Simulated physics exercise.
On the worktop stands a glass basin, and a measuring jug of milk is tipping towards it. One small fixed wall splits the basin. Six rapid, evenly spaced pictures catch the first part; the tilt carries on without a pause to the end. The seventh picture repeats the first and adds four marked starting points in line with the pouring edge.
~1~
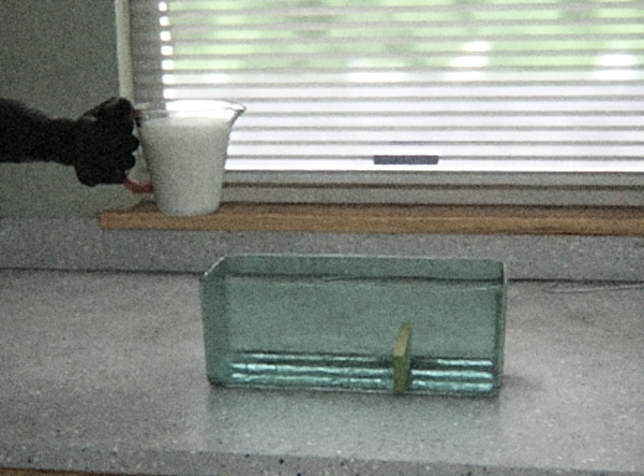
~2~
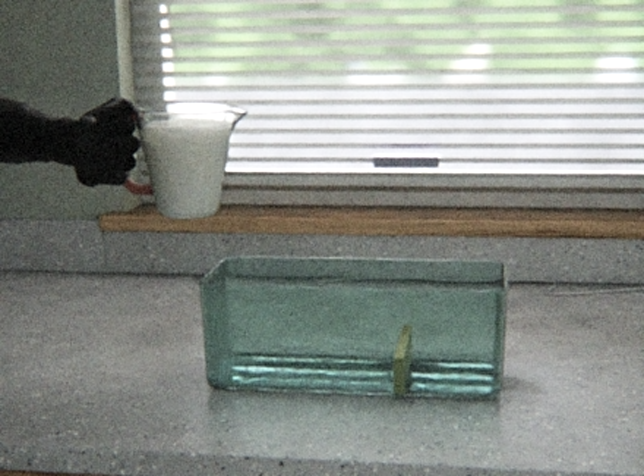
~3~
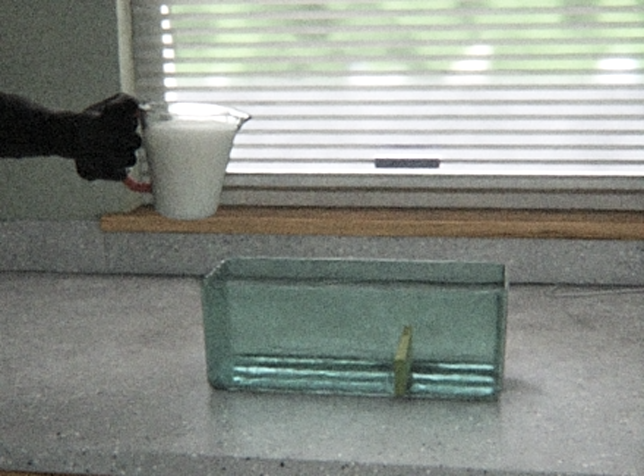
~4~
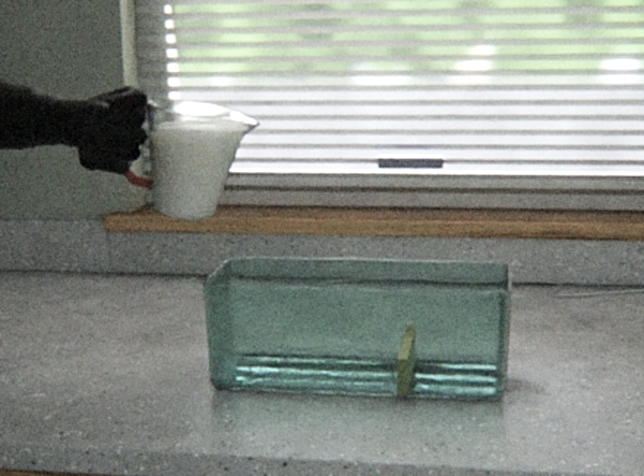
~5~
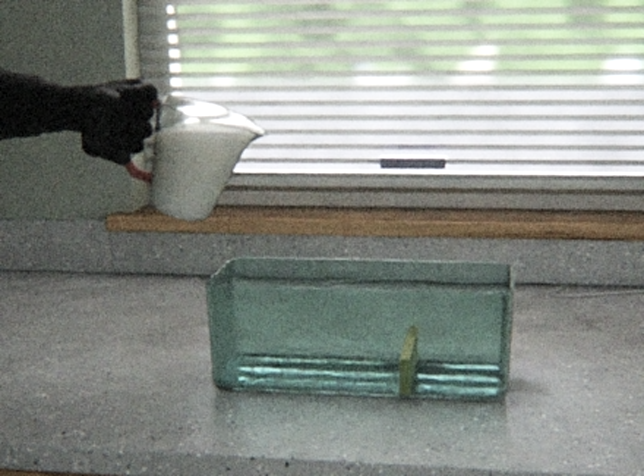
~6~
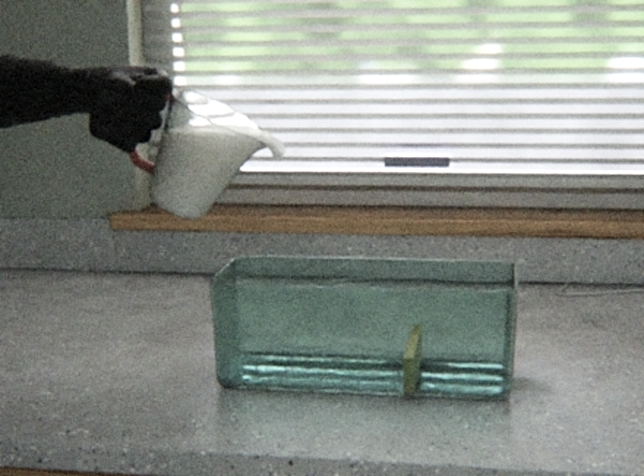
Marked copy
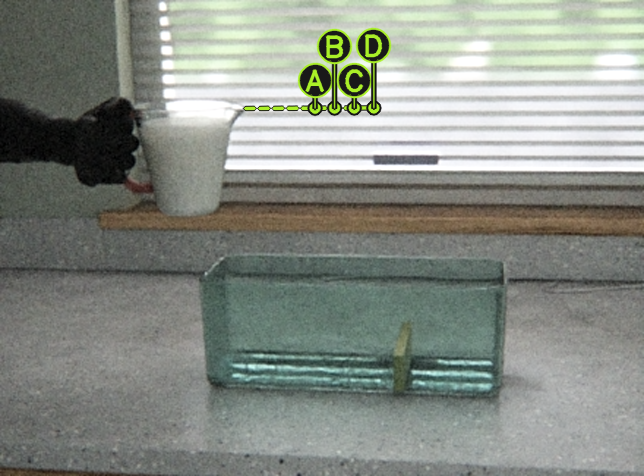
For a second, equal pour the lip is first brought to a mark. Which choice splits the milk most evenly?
Use place B.
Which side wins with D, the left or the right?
The right one.
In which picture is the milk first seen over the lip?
In picture 6.
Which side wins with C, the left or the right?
The right side.
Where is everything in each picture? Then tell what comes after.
In the first frame, upright, lip at (245, 108); basin from (208, 383) to (502, 394); top of the wall at (403, 337); nothing has left yet.
In the second frame, upright, lip at (247, 112); nothing has left yet.
In the third frame, tipped about 5°, lip at (251, 117); nothing has left yet.
In the fourth frame, tipped about 11°, lip at (258, 124); nothing has left yet.
In the fifth frame, tipped about 19°, lip at (265, 134); nothing has left yet.
In the sixth frame, tipped about 28°, lip at (273, 145); milk is over the lip, down to (279, 154).
On the marked copy, A at (315, 108); B at (334, 108); C at (354, 108); D at (373, 107).
If A is chosen, about 82 % ends left of the wall and 16 % right of it.
If B is chosen, about 46 % ends left of the wall and 53 % right of it.
If C is chosen, about 18 % ends left of the wall and 81 % right of it.
If D is chosen, about 8 % ends left of the wall and 91 % right of it.
